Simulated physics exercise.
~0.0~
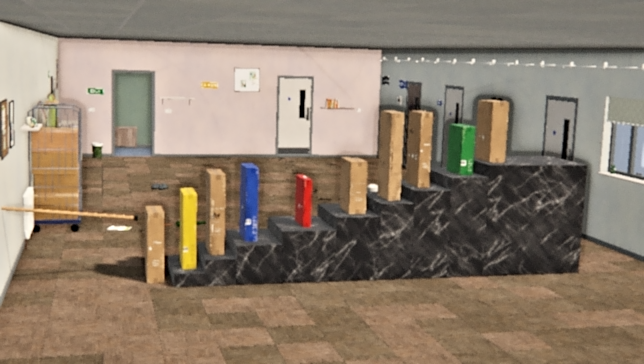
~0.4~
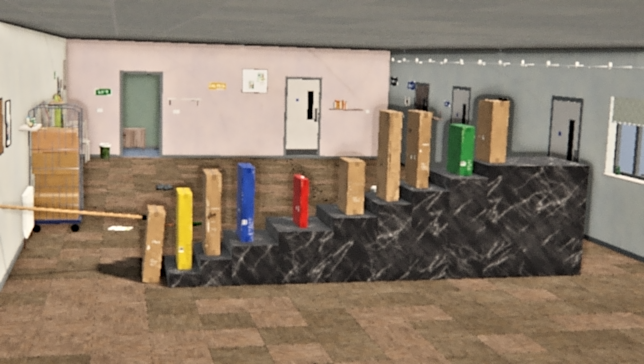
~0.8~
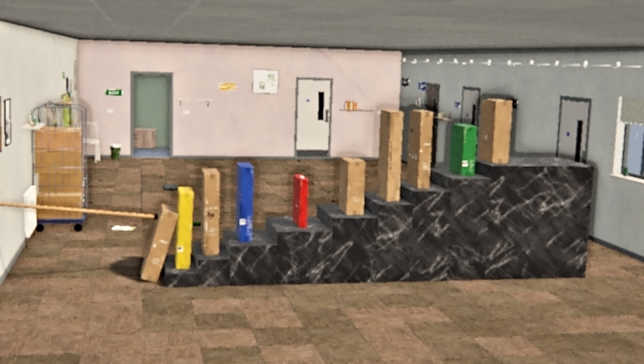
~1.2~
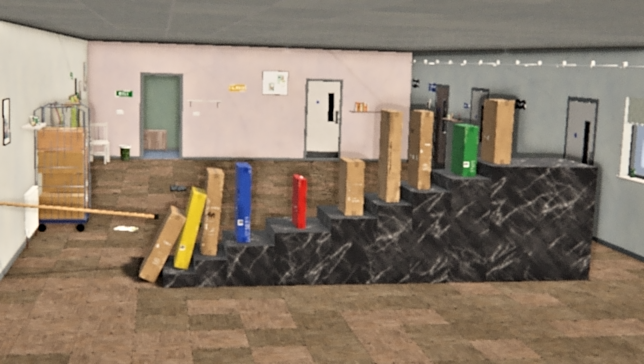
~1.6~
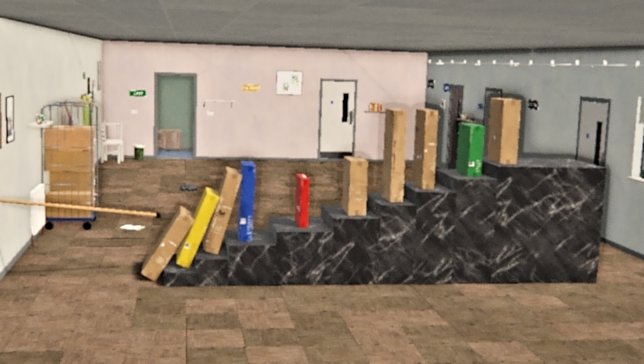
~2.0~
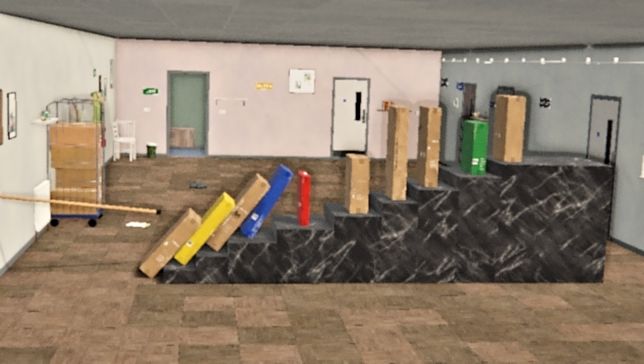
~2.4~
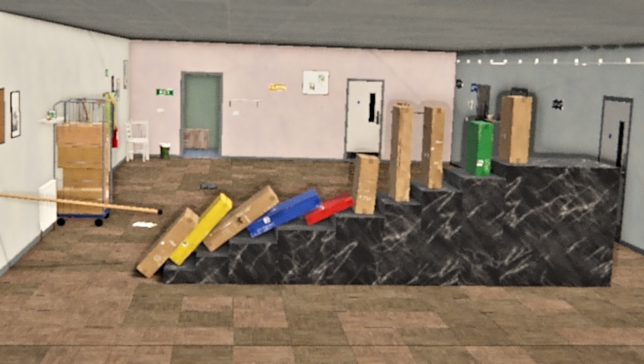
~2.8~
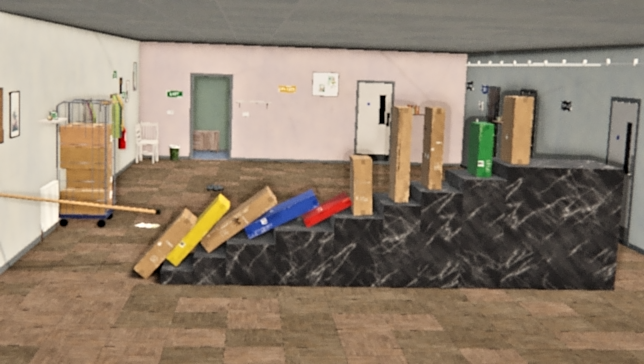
A pole tips the first carton, toppling others up the steps through the red one.
